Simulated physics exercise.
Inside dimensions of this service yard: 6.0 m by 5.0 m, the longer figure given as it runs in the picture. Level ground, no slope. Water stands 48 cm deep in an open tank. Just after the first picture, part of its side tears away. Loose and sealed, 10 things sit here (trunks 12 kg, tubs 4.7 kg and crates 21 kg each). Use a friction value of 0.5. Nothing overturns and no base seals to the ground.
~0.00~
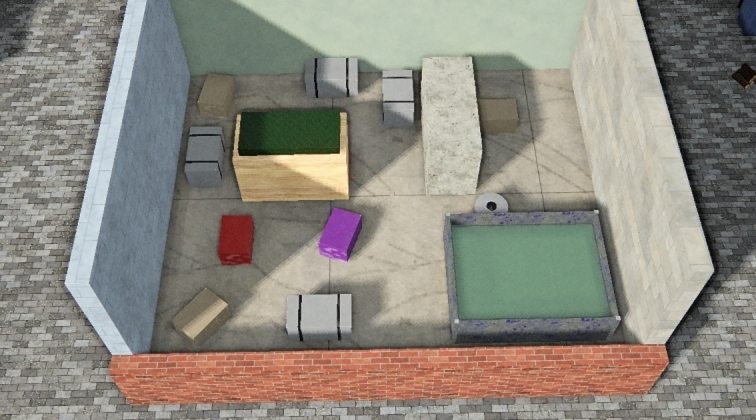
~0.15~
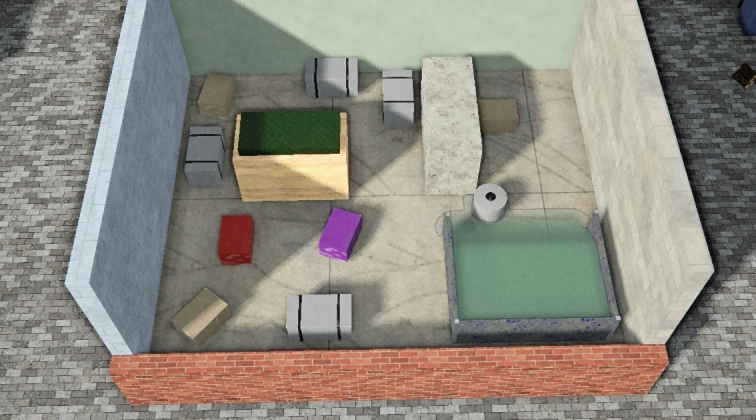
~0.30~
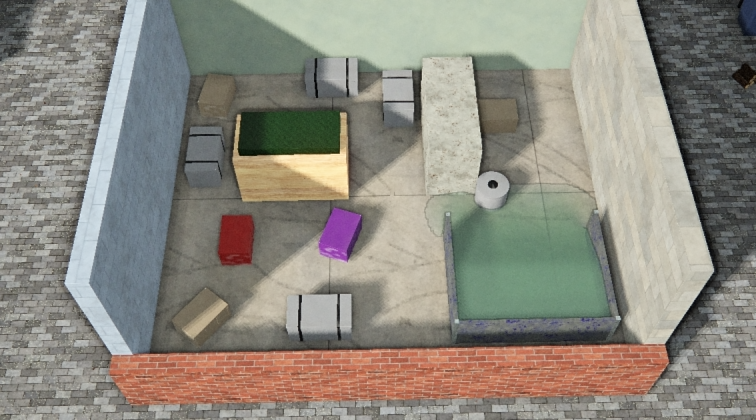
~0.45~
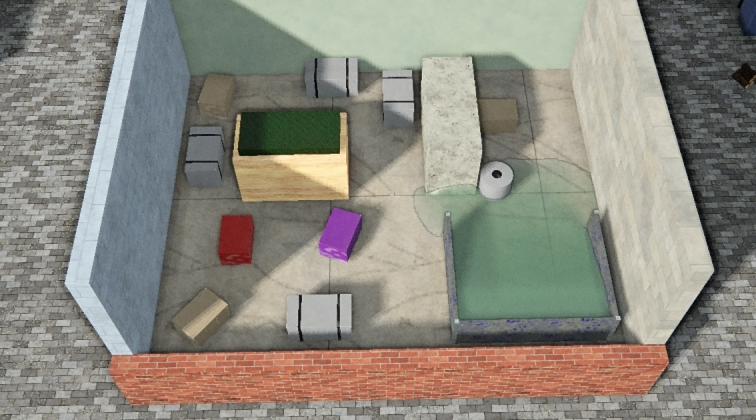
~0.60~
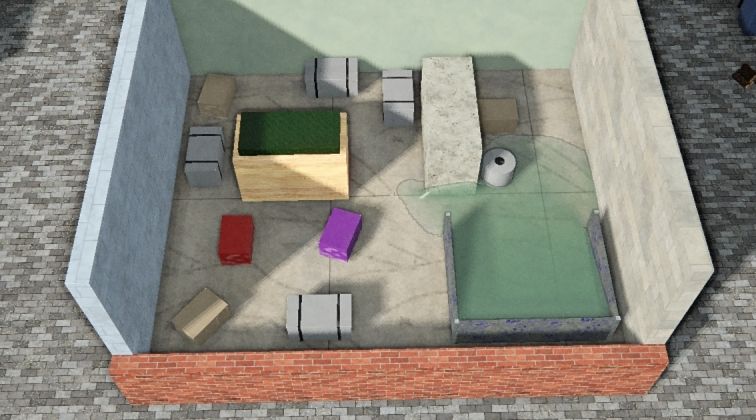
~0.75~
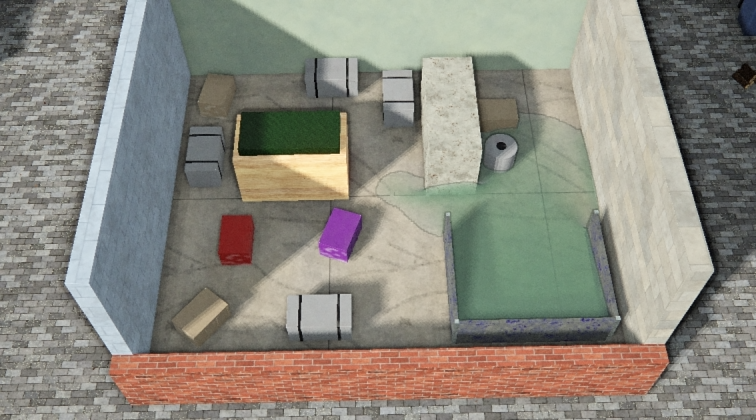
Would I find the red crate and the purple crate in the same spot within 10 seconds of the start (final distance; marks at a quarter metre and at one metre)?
In order: The red crate barely stirs. The purple crate barely stirs.
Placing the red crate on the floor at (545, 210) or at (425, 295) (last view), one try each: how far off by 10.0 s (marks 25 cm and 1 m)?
I'd say it lands far off on the first try and it does not really move on the second.
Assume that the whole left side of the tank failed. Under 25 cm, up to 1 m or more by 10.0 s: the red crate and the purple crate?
Then the red crate goes a great distance and the purple crate goes a great distance.
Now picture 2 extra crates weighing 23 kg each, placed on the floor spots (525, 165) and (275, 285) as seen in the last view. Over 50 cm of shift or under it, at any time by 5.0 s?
Taking them in order, they end up greater and smaller.
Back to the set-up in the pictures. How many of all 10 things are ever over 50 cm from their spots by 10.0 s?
The answer here is 6.
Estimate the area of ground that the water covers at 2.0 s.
Somewhere around 13 m2, roughly.
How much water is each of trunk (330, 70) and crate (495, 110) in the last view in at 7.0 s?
About 7 and 9 cm.
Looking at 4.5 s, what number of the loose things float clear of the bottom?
Then: 3.
After 2.0 s the red crate is near (235, 234), 0.0 m from its start, aground; the purple crate is near (340, 229), 0.0 m from its start, aground; 2 afloat.
After 4.5 s the red crate is near (235, 234), 0.0 m from its start, aground; the purple crate is near (340, 229), 0.0 m from its start, aground; 3 afloat.
After 7.0 s the red crate is near (235, 235), 0.0 m from its start, aground; the purple crate is near (340, 229), 0.0 m from its start, aground; 6 afloat.
After 10.0 s the red crate is near (235, 235), 0.0 m from its start, aground; the purple crate is near (340, 229), 0.0 m from its start, aground; 5 afloat.
